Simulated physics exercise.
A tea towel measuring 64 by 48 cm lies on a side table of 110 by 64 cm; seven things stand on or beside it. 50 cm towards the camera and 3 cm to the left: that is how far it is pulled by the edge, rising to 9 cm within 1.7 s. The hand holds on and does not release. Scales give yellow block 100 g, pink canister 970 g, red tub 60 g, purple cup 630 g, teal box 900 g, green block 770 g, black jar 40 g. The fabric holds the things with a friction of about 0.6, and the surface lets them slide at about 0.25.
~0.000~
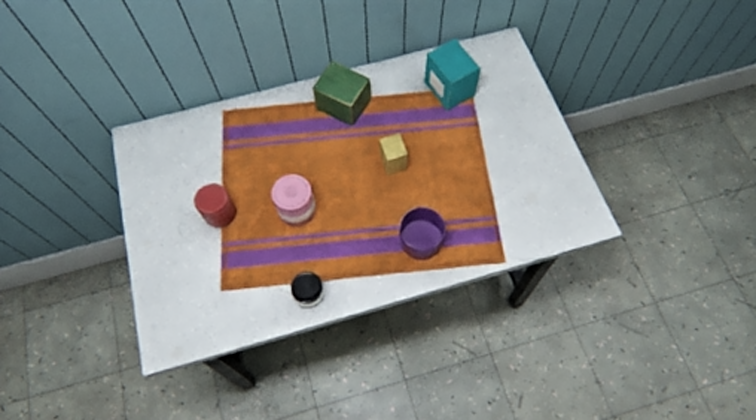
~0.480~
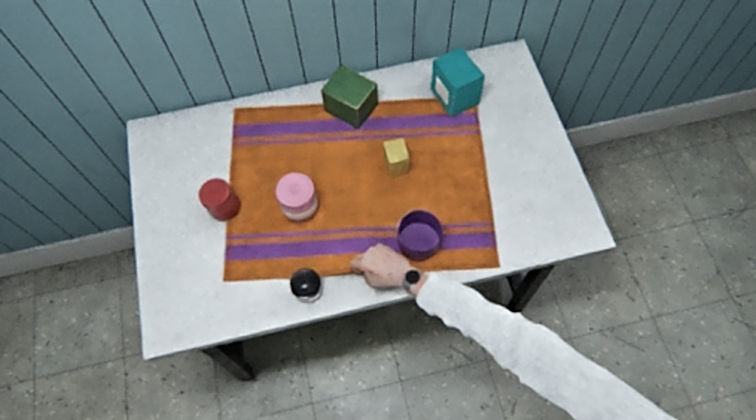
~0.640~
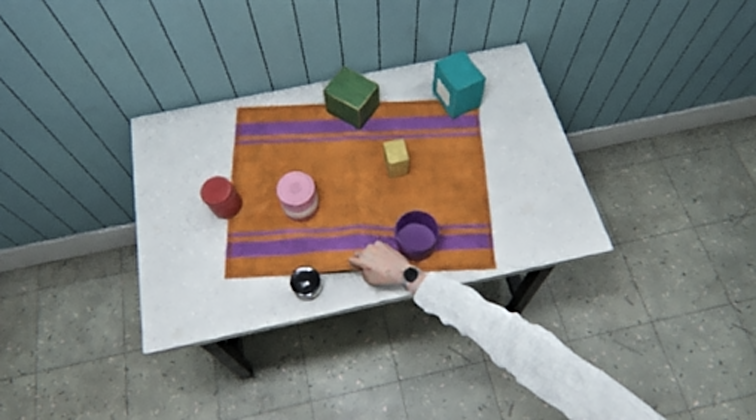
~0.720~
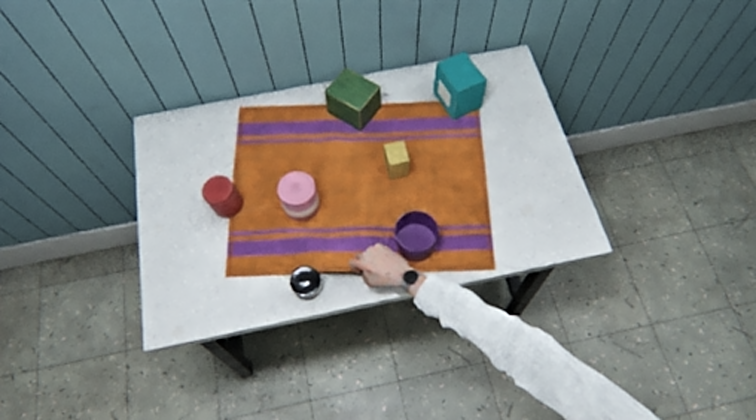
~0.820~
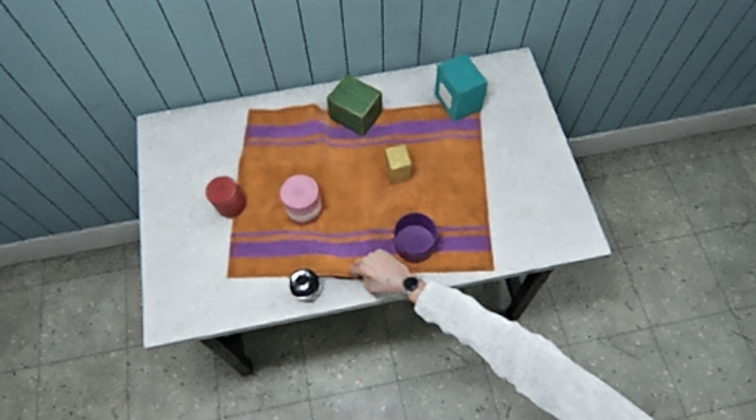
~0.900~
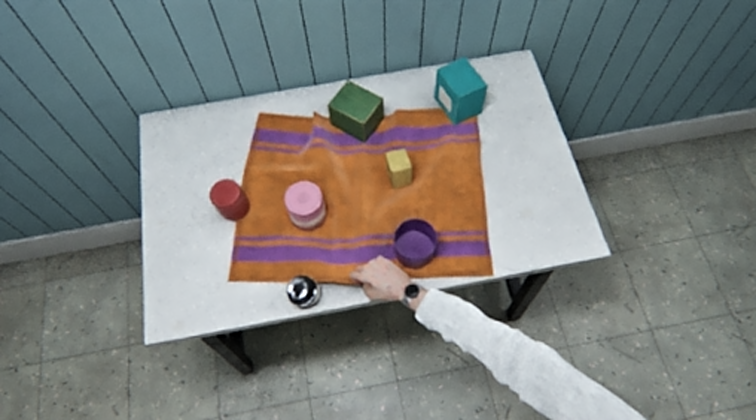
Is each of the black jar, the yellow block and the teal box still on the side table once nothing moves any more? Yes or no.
Black jar no, yellow block no, teal box yes.
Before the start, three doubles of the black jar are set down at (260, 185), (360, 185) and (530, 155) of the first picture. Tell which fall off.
Going through the three spots as listed: Ends up off the top, ends up off the top and holds its spot.
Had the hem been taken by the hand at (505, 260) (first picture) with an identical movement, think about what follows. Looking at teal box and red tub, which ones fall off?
When everything settles, the teal box survives on top and the red tub survives on top.
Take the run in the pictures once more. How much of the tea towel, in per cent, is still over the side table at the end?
Some 0 in a hundred.
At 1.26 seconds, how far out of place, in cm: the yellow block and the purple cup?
Yellow block: 10 cm; purple cup: 15 cm.
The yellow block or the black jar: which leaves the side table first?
The black one leads the way.
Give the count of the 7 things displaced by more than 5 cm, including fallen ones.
The total comes out at 7.
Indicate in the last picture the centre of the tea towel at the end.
Roughly at (395, 388) in the last picture.
After 1.3 s, 85 % of the tea towel is still over the top; black jar on its side, 15 cm off its start, yellow block lifted 7 cm, teal box 5 cm off its start.
After 1.6 s, 45 % of the tea towel is still over the top; black jar over the edge, yellow block on its side, 26 cm off its start, teal box 5 cm off its start.
After 2.0 s, 10 % of the tea towel is still over the top; yellow block on its side, 40 cm off its start at (363, 316), black jar over the edge, teal box 5 cm off its start at (455, 92).
After 2.3 s, 5 % of the tea towel is still over the top; yellow block 47 cm off its start, black jar over the edge, teal box 5 cm off its start.
After 3.9 s, 0 % of the tea towel is still over the top; yellow block over the edge, black jar over the edge, teal box 5 cm off its start at (455, 92), pink canister over the edge.
